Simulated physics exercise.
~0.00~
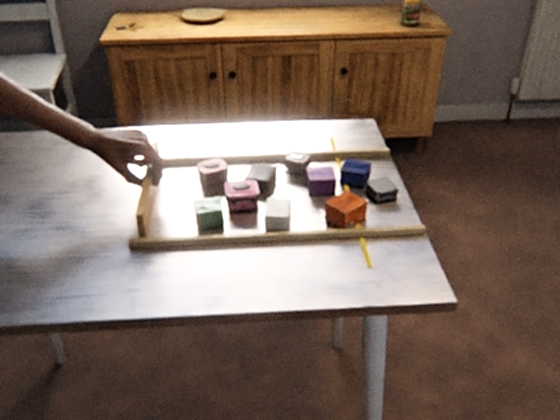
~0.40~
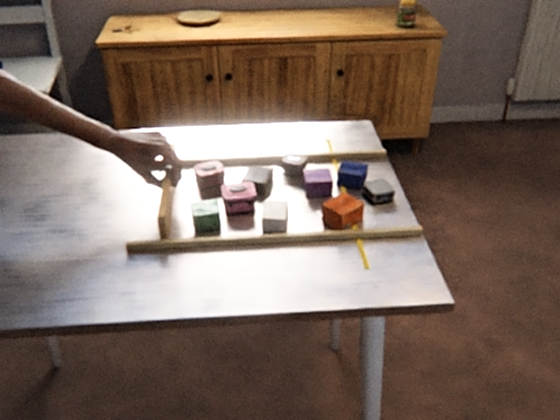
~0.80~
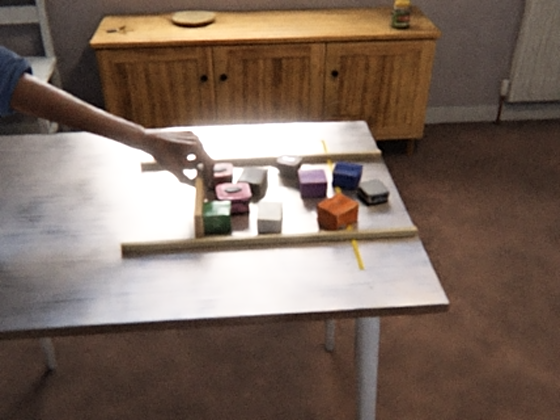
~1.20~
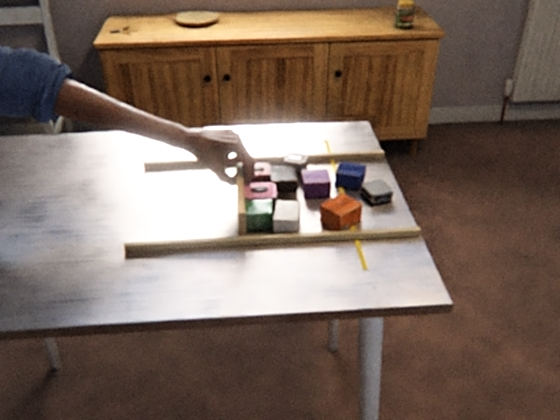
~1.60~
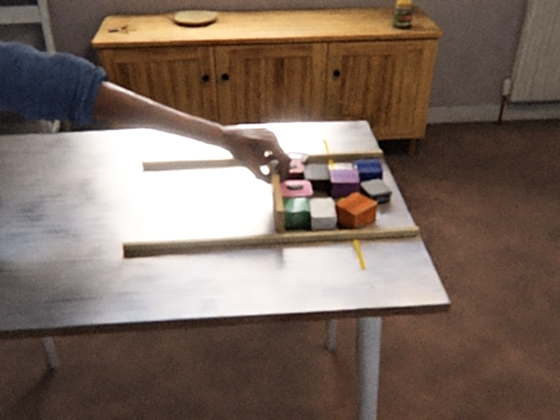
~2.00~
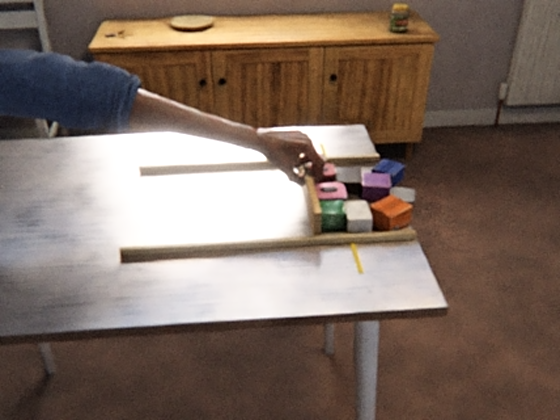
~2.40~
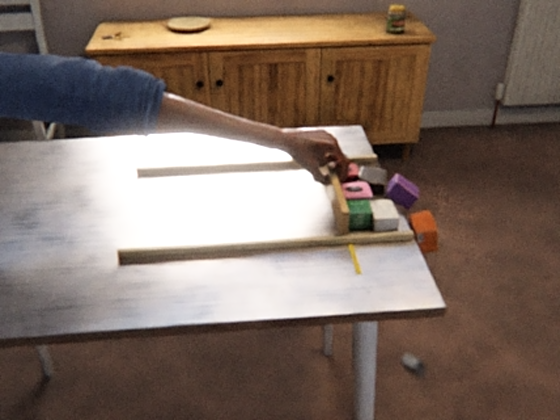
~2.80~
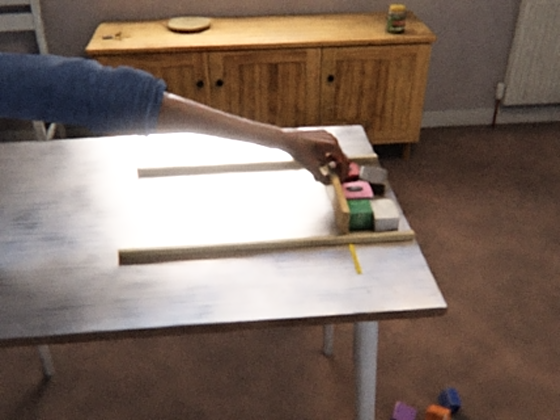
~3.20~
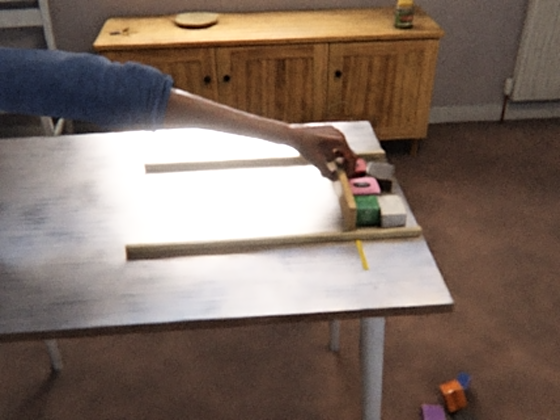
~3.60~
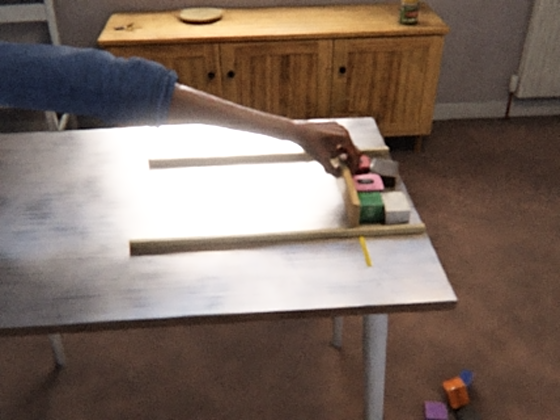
To begin with, a hand holds an upright wooden board at the left of several coloured blocks lying between two wooden strips on a table. The hand pushes the board to the right, and it gathers the nearer pieces, including a green and a pink one, into a cluster. The cluster then meets the purple, blue, orange and grey pieces and shoves them toward the table's right end. These tip over the edge and drop to the floor. The board stops near the yellow tape, with the green, white, pink and other remaining pieces still on the table.
